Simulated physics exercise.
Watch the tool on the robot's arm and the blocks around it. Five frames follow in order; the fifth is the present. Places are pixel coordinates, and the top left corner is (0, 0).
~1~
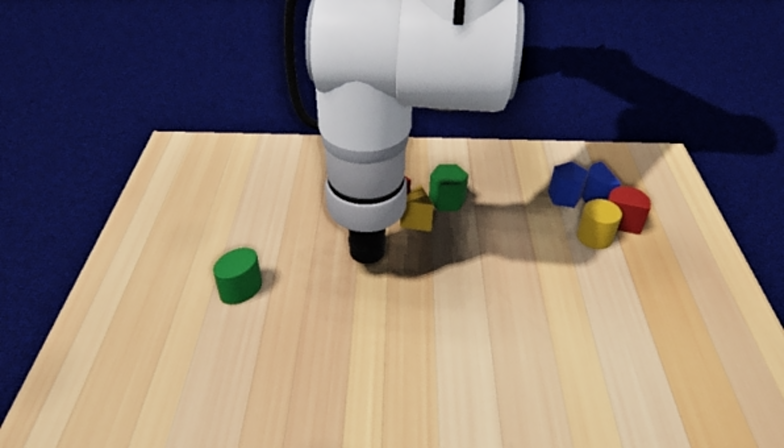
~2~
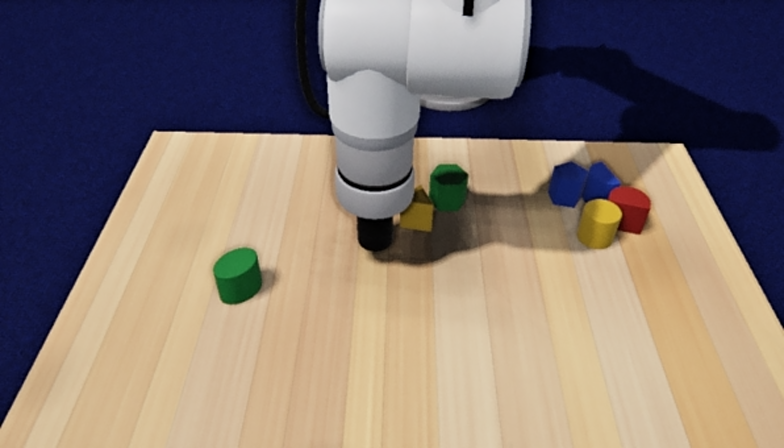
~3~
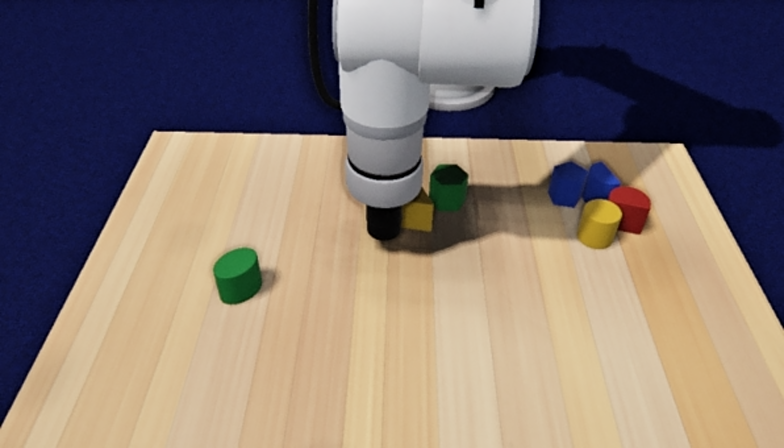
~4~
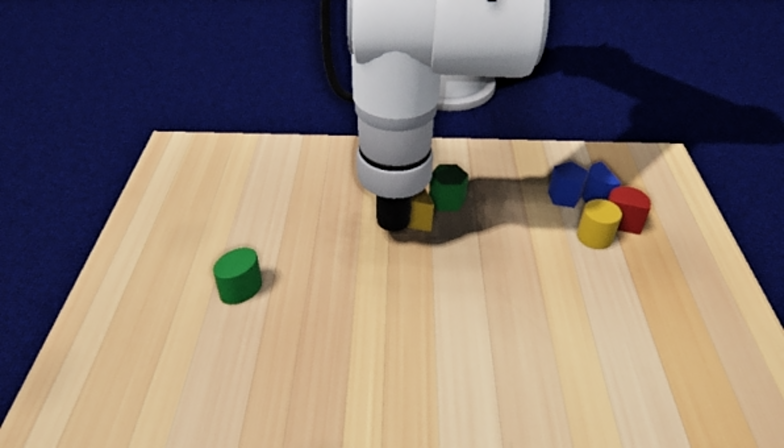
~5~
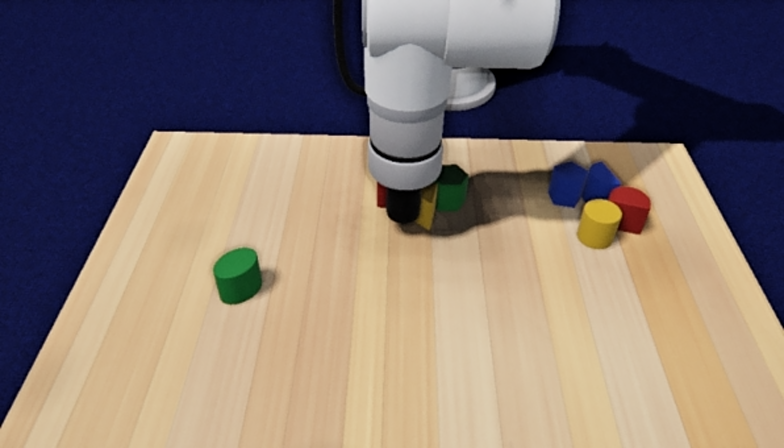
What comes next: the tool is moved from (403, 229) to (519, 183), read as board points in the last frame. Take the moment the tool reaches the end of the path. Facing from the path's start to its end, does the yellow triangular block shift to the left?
Final answer: No.
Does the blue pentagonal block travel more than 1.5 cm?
Going by the path, no.
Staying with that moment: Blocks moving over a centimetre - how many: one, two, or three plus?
2 blocks.
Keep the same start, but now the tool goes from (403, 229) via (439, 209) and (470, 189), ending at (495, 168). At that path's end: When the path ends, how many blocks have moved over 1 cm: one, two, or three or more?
I foresee two blocks being moved.
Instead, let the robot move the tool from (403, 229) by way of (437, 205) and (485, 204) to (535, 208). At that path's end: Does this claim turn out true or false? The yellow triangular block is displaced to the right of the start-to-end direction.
The statement is true.
On the path given first. One third of the way, tool (446, 198); yellow triangular block (471, 180), turned 20° clockwise; green six-sided block (472, 163), turned 60° anticlockwise.
Two thirds of the way, tool (486, 183); yellow triangular block (512, 167), turned 20° clockwise; green six-sided block (487, 151).
At the end, tool (522, 168); red star block still; yellow triangular block (550, 156), turned 55° clockwise; green six-sided block (497, 142), turned 190° anticlockwise; blue pentagonal block still.
